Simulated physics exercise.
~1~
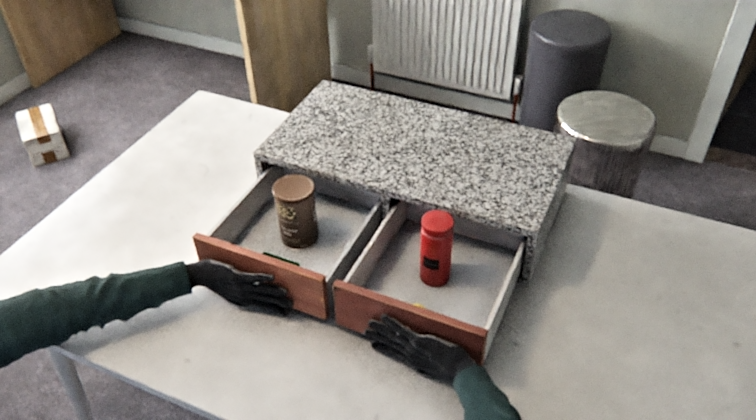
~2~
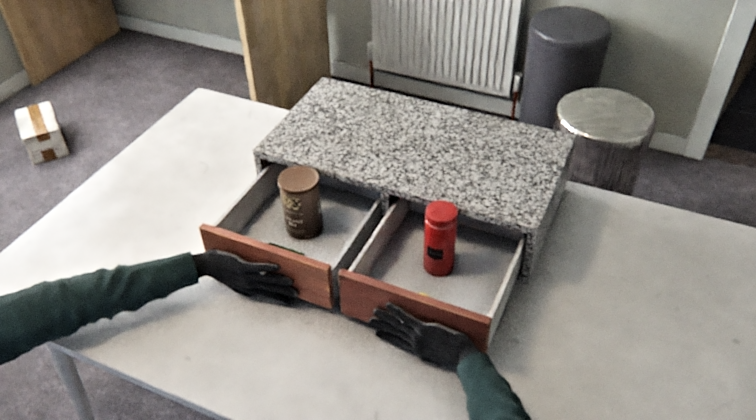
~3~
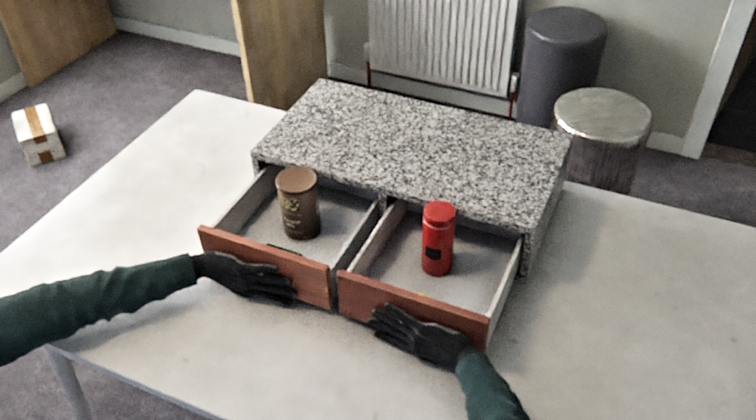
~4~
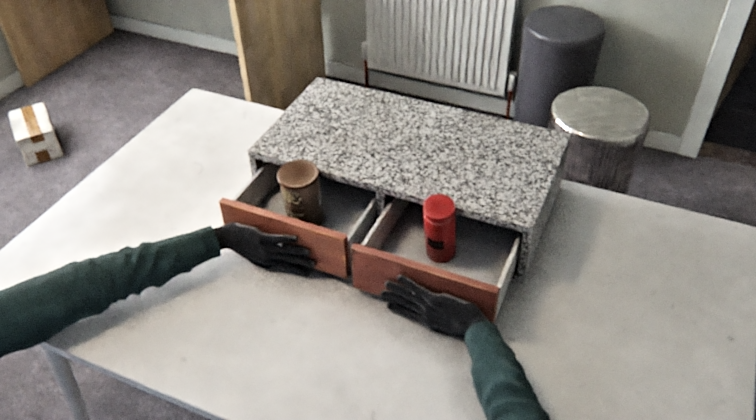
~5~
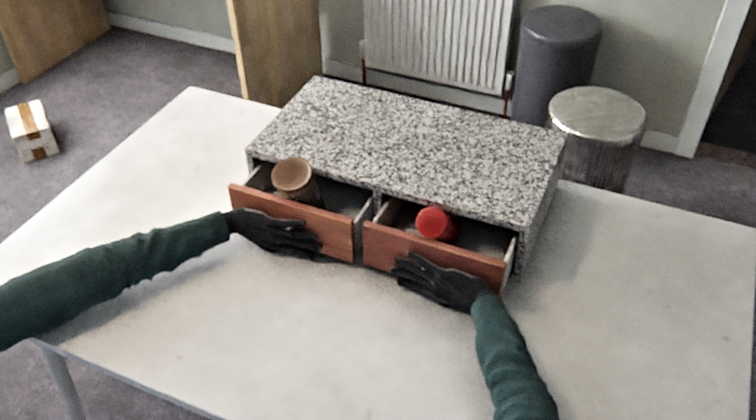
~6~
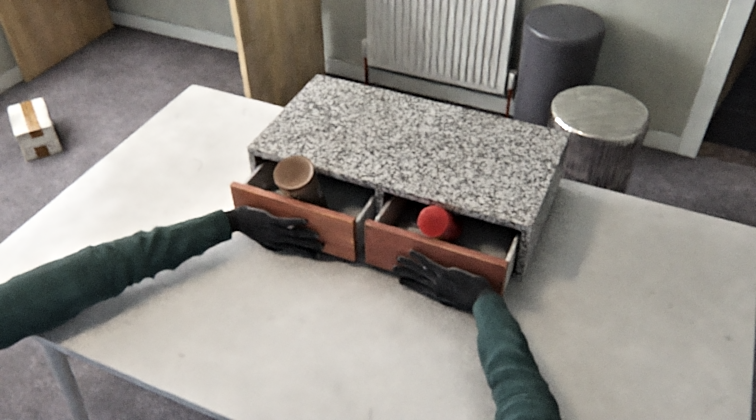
Gloved hands pushing two drawers into a granite-topped cabinet, the brown pot and red jar inside tipping, both drawers left ajar.
